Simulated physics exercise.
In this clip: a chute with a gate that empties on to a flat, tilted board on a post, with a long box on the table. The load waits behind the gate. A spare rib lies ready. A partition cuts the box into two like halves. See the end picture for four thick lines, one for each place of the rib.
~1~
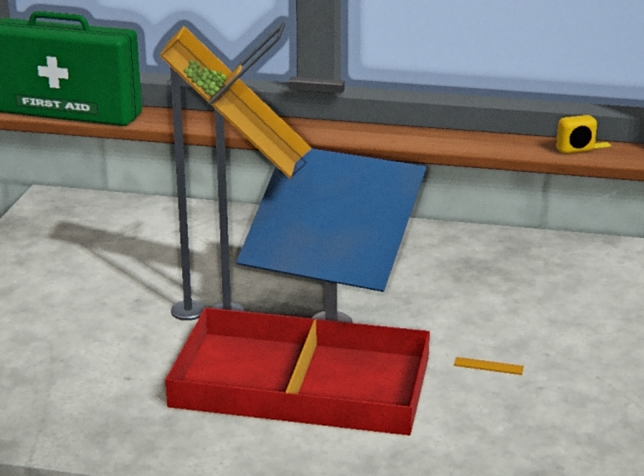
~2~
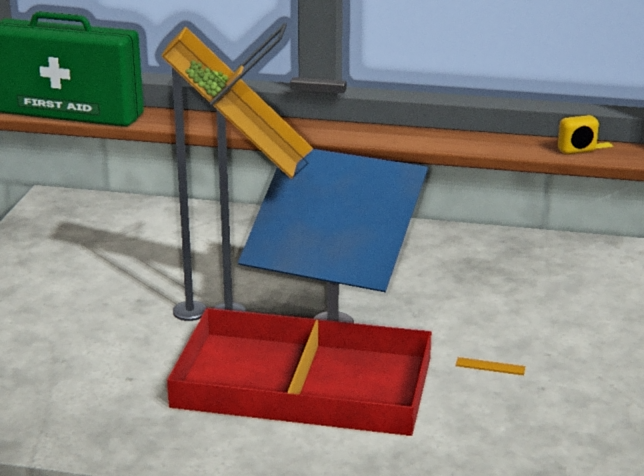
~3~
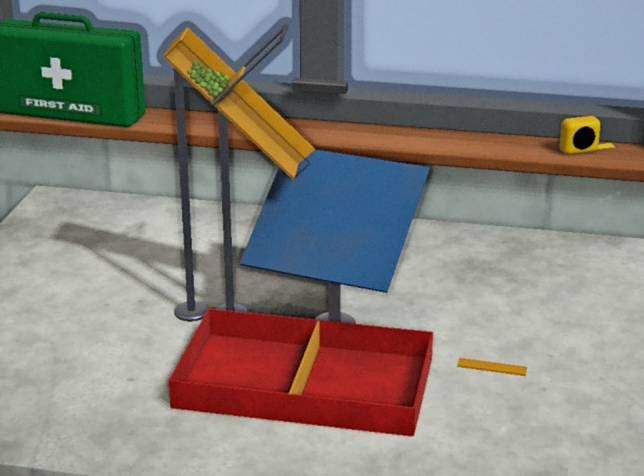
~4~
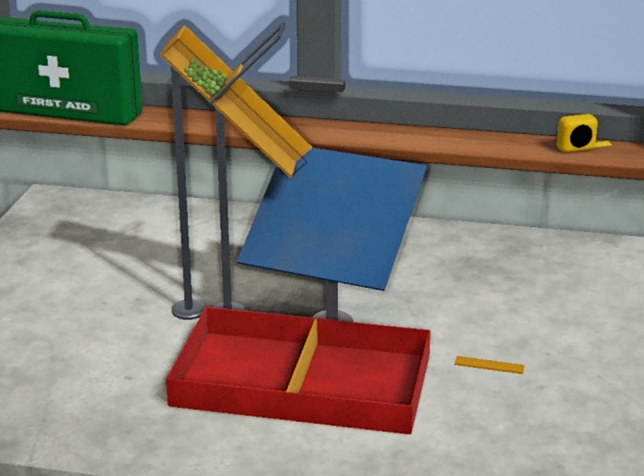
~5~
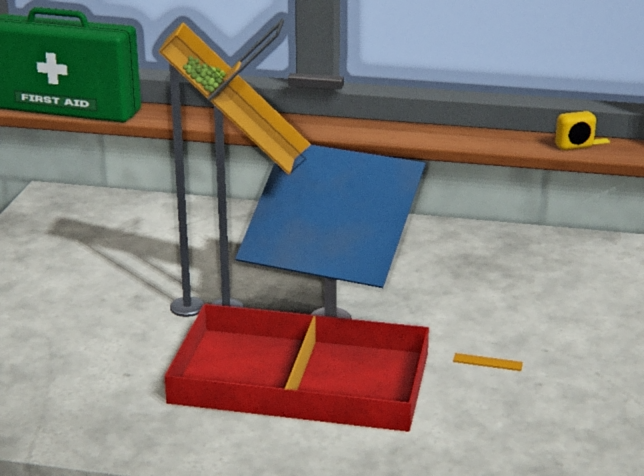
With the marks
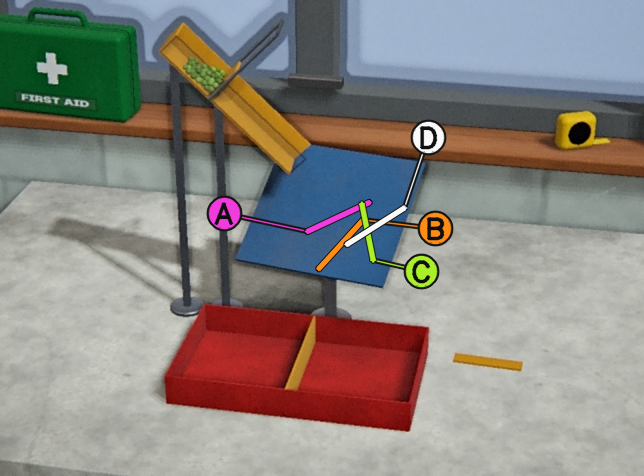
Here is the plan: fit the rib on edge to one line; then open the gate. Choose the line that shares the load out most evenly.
Line D does it best.
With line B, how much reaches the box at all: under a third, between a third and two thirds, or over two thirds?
It is over two thirds.
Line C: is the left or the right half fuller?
Right.
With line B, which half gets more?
More lands on the left.
On the marked copy, line A from (369, 202) to (307, 231); line B from (363, 219) to (318, 268); line C from (361, 204) to (373, 260); line D from (404, 208) to (347, 244).
With A, of what is caught, all but a few in the left half, a small share in the right.
With B, of what is caught, the bulk in the left half, a small share in the right.
With C, of what is caught, a small share in the left half, the bulk in the right.
With D, of what is caught, close to half in the left half, close to half in the right.
